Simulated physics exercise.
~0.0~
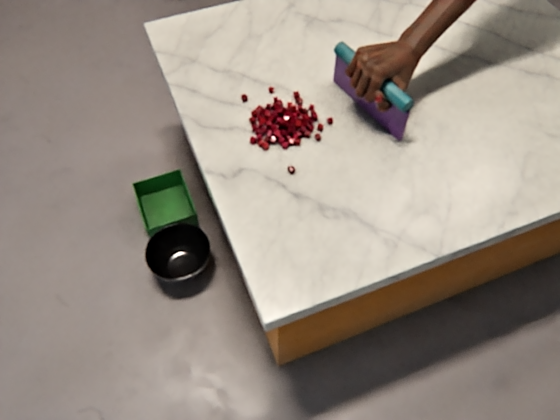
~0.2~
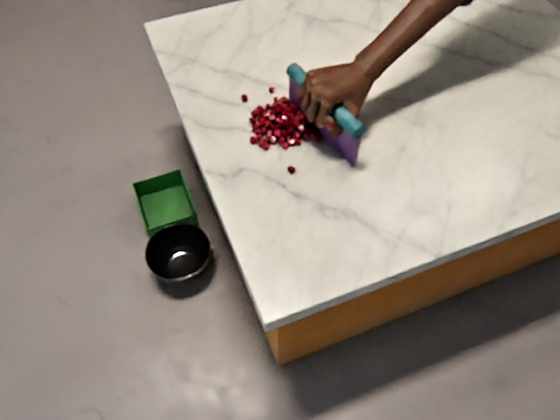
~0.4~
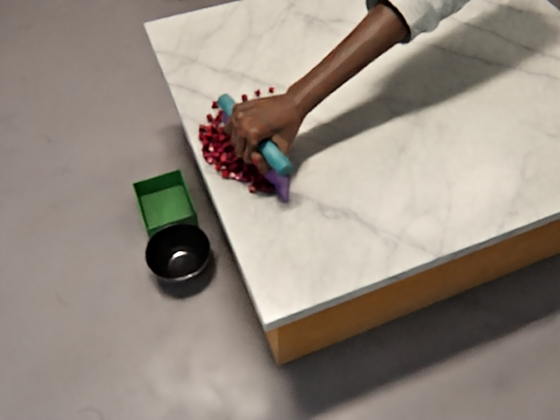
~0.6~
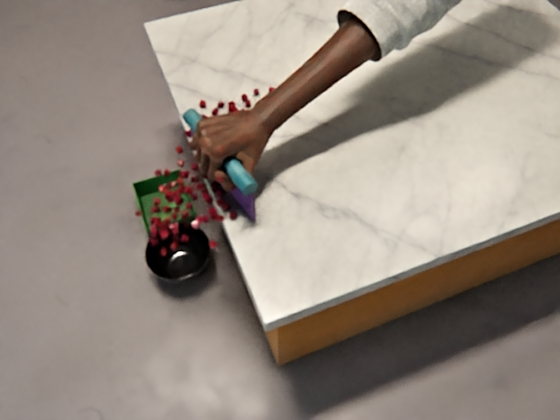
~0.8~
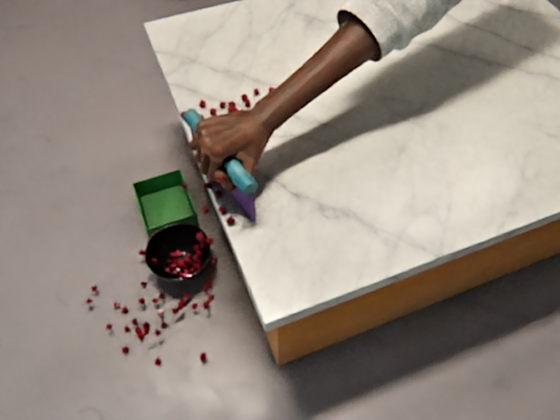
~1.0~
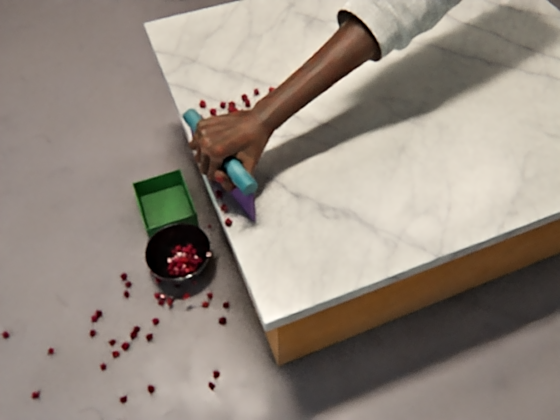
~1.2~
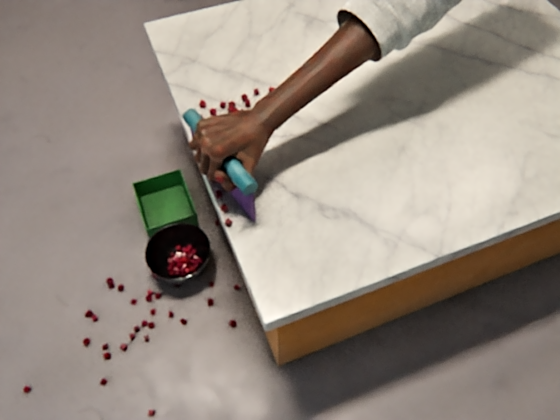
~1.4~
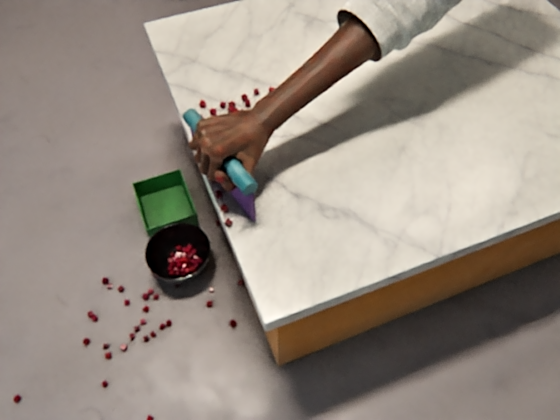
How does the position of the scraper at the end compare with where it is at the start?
At the start the scraper is on the counter to the right of the pile of red cubes. By the end it is farther left and lower in view, at the counter's left edge beside the green tin and black bowl.
In the video, a hand sweeps a pile of small red cubes leftward across a marble-topped counter with a purple scraper. Many spill over the edge, some landing in a black bowl and others scattering on the floor, while the green tin stays empty and some remain on top.
